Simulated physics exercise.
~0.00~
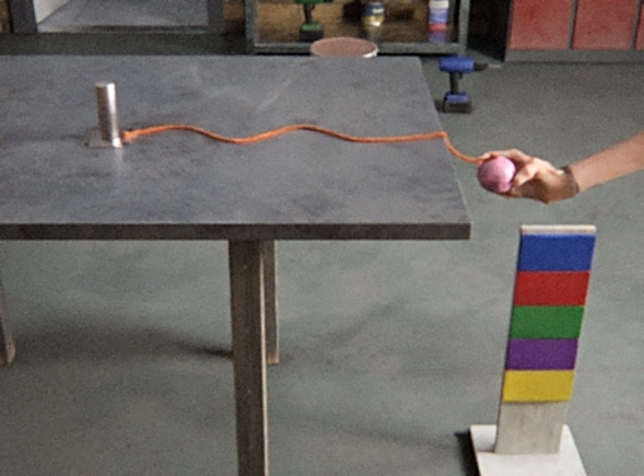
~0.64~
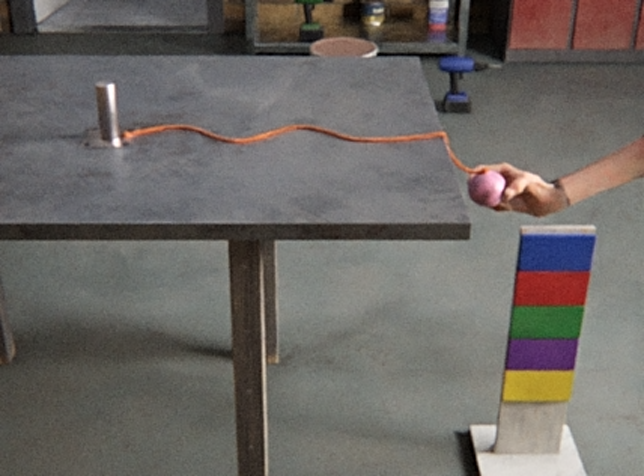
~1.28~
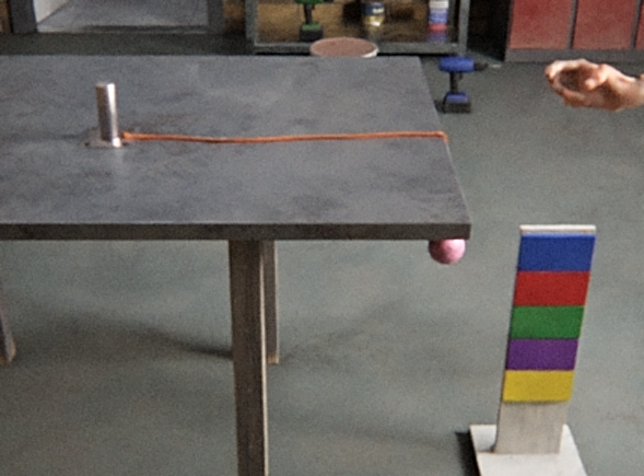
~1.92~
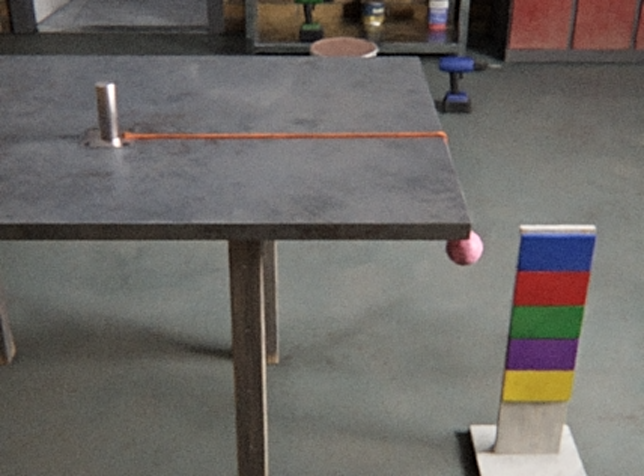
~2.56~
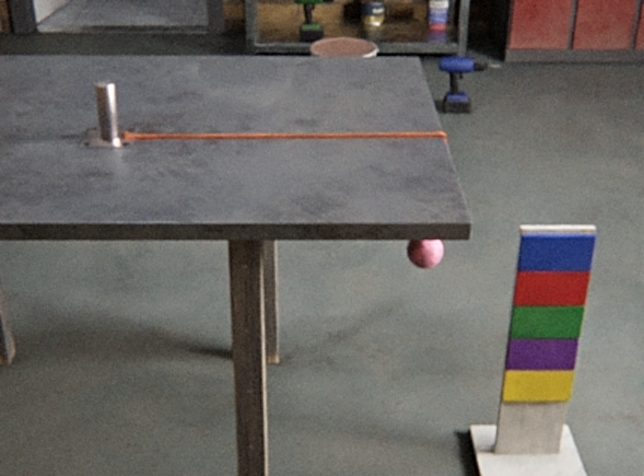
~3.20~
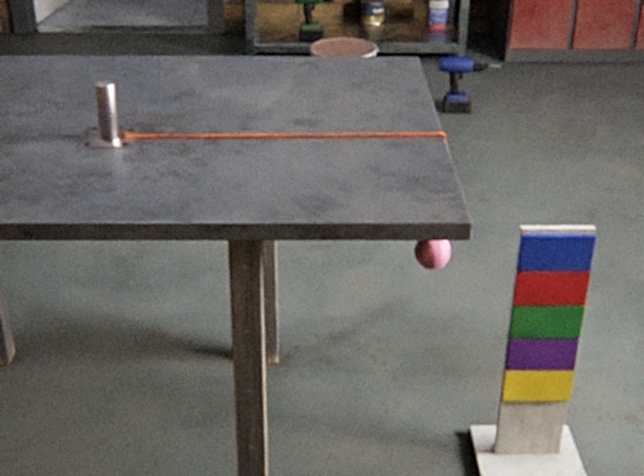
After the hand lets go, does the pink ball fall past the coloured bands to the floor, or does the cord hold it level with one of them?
The cord holds it. The ball swings a little just below the edge of the workbench and hangs level with the blue band.
